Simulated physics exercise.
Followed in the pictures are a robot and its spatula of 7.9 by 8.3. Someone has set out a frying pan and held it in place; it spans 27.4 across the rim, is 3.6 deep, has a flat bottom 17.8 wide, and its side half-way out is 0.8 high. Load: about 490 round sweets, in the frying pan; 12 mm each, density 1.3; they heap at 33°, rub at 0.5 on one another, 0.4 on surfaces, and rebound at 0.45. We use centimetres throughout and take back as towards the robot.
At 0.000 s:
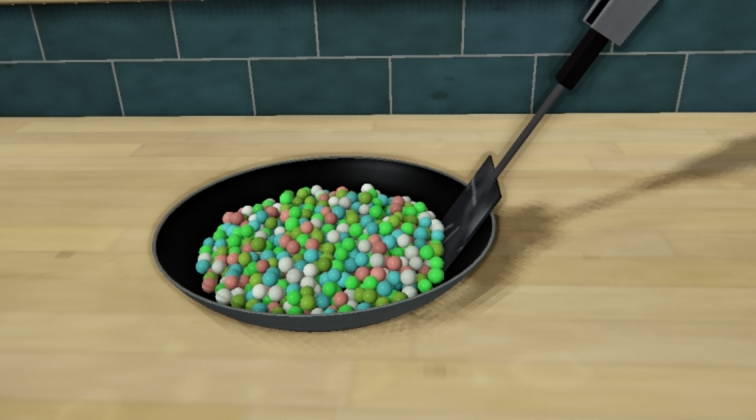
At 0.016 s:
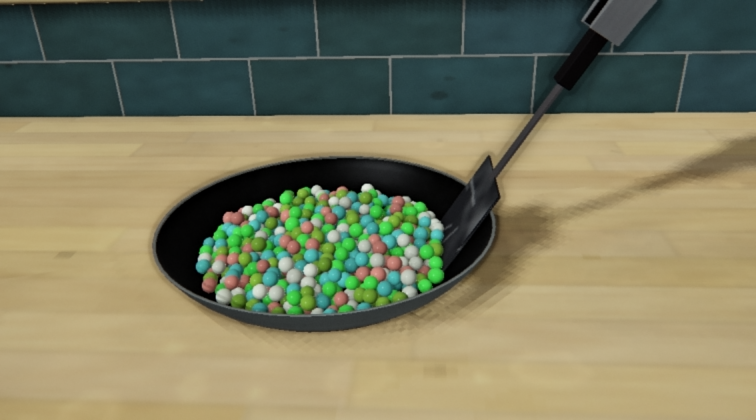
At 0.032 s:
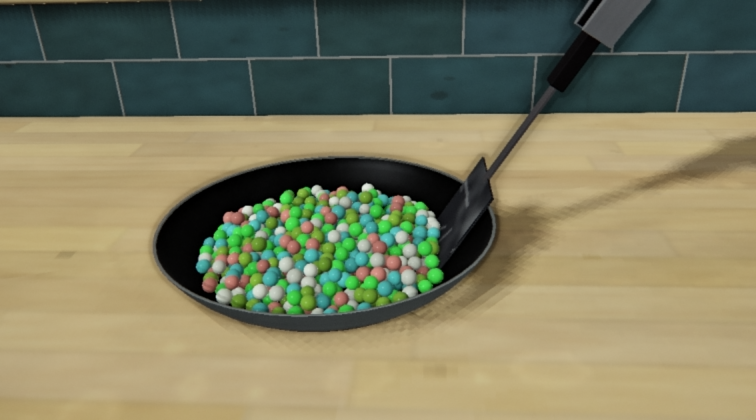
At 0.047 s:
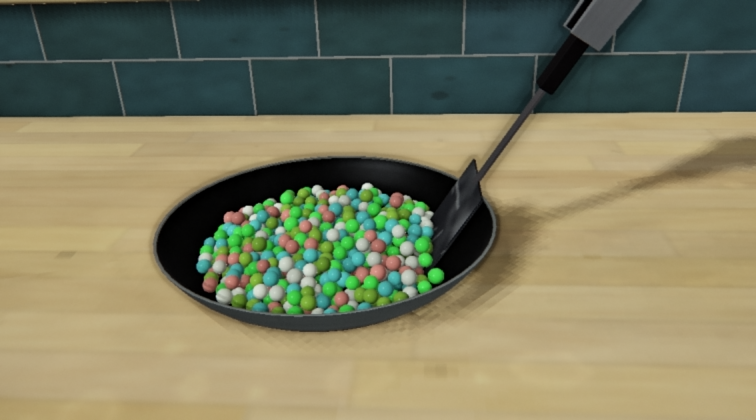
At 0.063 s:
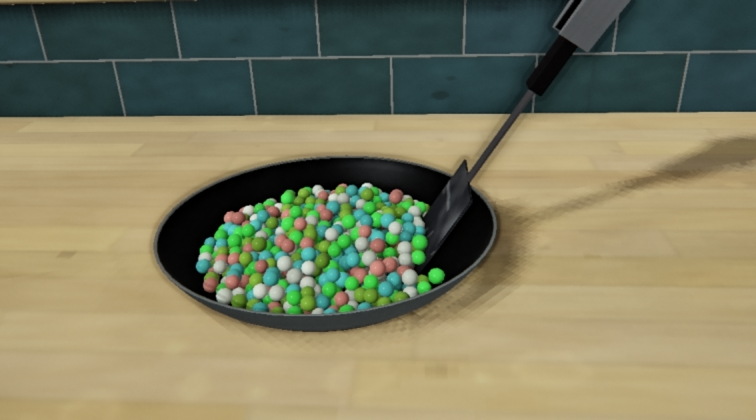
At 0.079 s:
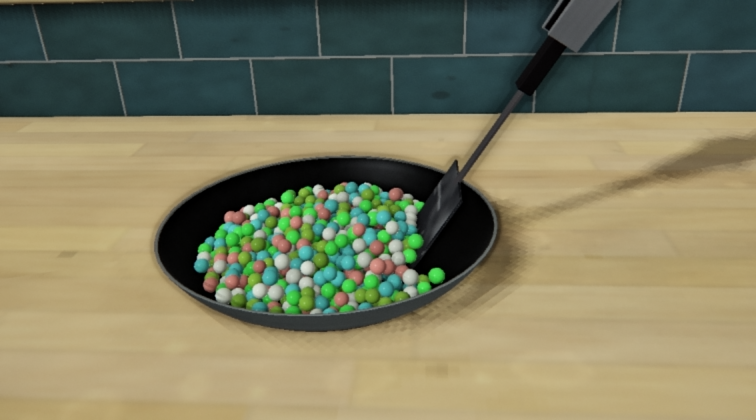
The footage shows a spatula inside a dark frying pan of small green, blue, white and red balls on a wooden counter, moving slowly leftward from the right side and pushing the nearest balls a short way left.
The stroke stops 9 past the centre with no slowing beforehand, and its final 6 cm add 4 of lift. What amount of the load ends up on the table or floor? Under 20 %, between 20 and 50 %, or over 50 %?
Under 20 %.
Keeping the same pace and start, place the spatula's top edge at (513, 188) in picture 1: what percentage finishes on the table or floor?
About 15 per cent.
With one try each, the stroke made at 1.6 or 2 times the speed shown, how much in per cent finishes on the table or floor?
About 25 and 25 per cent.
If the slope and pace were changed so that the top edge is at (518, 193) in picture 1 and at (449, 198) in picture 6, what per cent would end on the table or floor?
I'd put it at roughly 30 per cent.
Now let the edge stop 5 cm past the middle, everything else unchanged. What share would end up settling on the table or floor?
In that case around 0 per cent.
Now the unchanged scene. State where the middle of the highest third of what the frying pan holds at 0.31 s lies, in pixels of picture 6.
Roughly pixel (246, 219).
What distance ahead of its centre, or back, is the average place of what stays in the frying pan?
Some 4.0 cm ahead of the centre.
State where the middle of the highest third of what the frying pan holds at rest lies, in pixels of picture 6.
It is centred near (226, 224) in the last view.
After 0.19 s, sloping 58°, highest piece 5 above the table; 492 in the frying pan.
After 0.31 s, sloping 58°, highest piece 6 above the table; 492 in the frying pan.
After 0.56 s, sloping 58°, highest piece 5 above the table; 433 in the frying pan, 55 on the table or floor, 4 on the blade or in flight.
After 1.61 s, sloping 58°, highest piece 4 above the table; 431 in the frying pan, 61 on the table or floor.
At rest, 431 in the frying pan, 61 on the table or floor. That is 12 % on the table or floor.
